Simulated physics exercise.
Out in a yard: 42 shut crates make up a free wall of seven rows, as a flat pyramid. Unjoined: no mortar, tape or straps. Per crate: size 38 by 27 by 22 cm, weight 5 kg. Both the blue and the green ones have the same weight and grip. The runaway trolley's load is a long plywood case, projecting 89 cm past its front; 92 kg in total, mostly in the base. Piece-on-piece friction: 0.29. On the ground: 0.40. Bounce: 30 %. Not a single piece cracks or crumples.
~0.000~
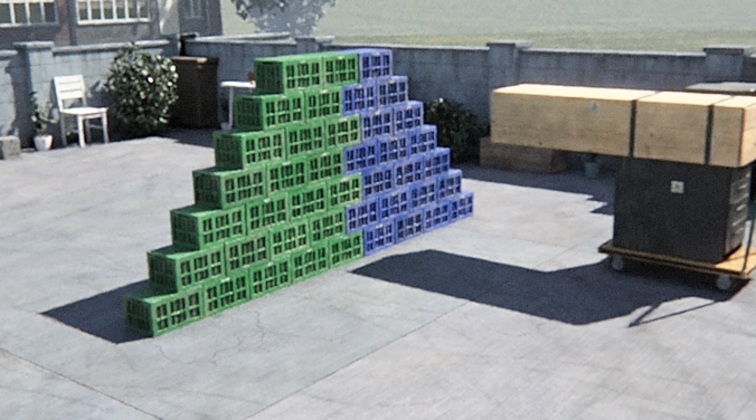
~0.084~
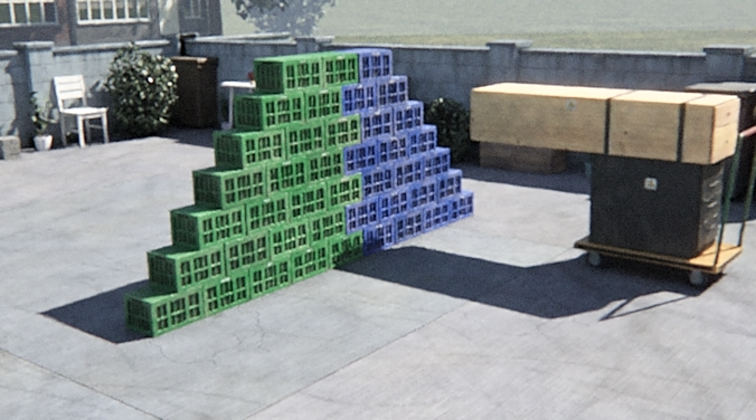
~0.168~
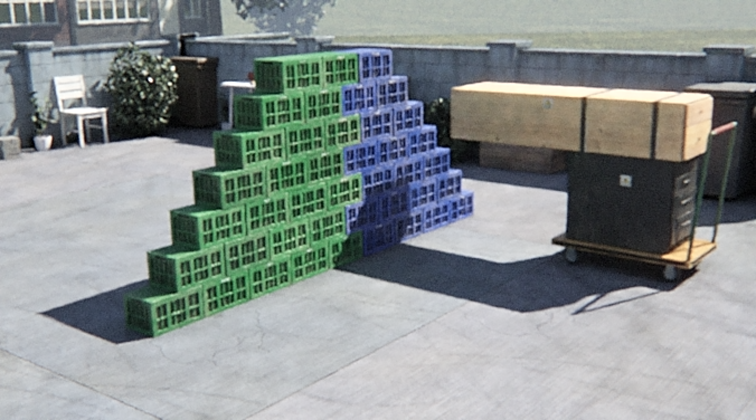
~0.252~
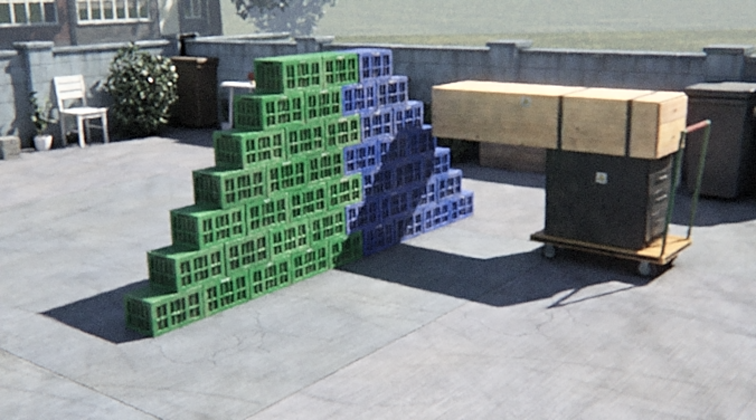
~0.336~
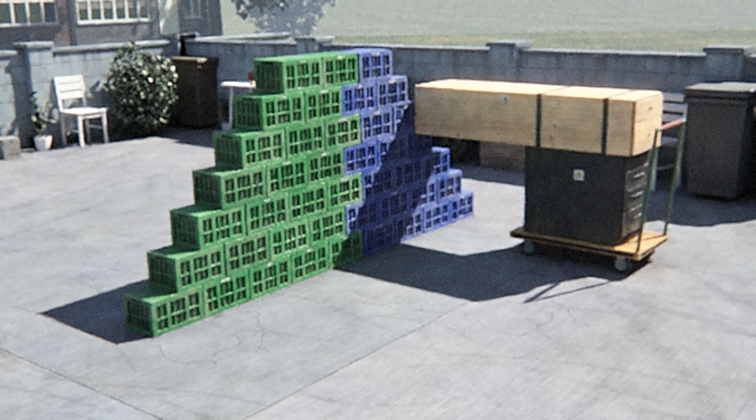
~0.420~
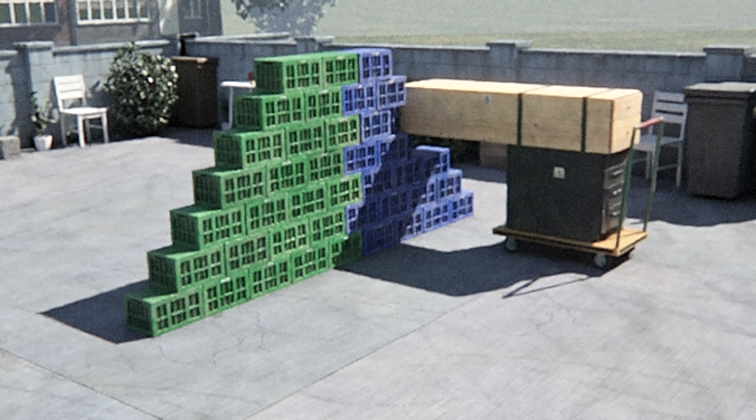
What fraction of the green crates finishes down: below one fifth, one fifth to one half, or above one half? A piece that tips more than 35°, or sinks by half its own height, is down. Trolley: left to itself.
Below one fifth.
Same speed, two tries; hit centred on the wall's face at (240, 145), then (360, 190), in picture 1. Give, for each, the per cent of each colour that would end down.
Down by colour - green: 40%, then 50%; blue: 0%, then 60%.
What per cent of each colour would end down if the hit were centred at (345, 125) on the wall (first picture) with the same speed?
Then green ends 30 per cent down and blue 30 per cent.
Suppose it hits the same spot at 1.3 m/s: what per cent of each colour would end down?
Share down, in per cent: Green 0, blue 10.
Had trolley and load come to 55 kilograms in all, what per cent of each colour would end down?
In that case green comes to 0 and blue to 10 percent.
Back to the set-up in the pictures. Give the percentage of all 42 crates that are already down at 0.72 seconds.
5 per cent at that moment.
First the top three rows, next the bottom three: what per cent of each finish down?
Top 10 per cent versus bottom 0 per cent.
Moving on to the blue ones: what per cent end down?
Blue: 10%.
After 0.72 s, load 72 cm past the wall's line, still rolling; none of the 23 green crates down (2 of 42 in all colours); top green crate unmoved.
After 1.00 s, load 1.11 m past the wall's line, still rolling; none of the 23 green crates down (2 of 42 in all colours); top green crate unmoved.
After 1.36 s, load 1.37 m past the wall's line, still rolling; none of the 23 green crates down (2 of 42 in all colours); top green crate unmoved.
In the end (2.2 s), load 1.46 m past the wall's line, still rolling; none of the 23 green crates down (2 of 42 in all colours); top green crate unmoved; top blue crate unmoved. That is 0 per cent. From the last view, middles, top green crate near (288, 74), top blue crate near (360, 66).
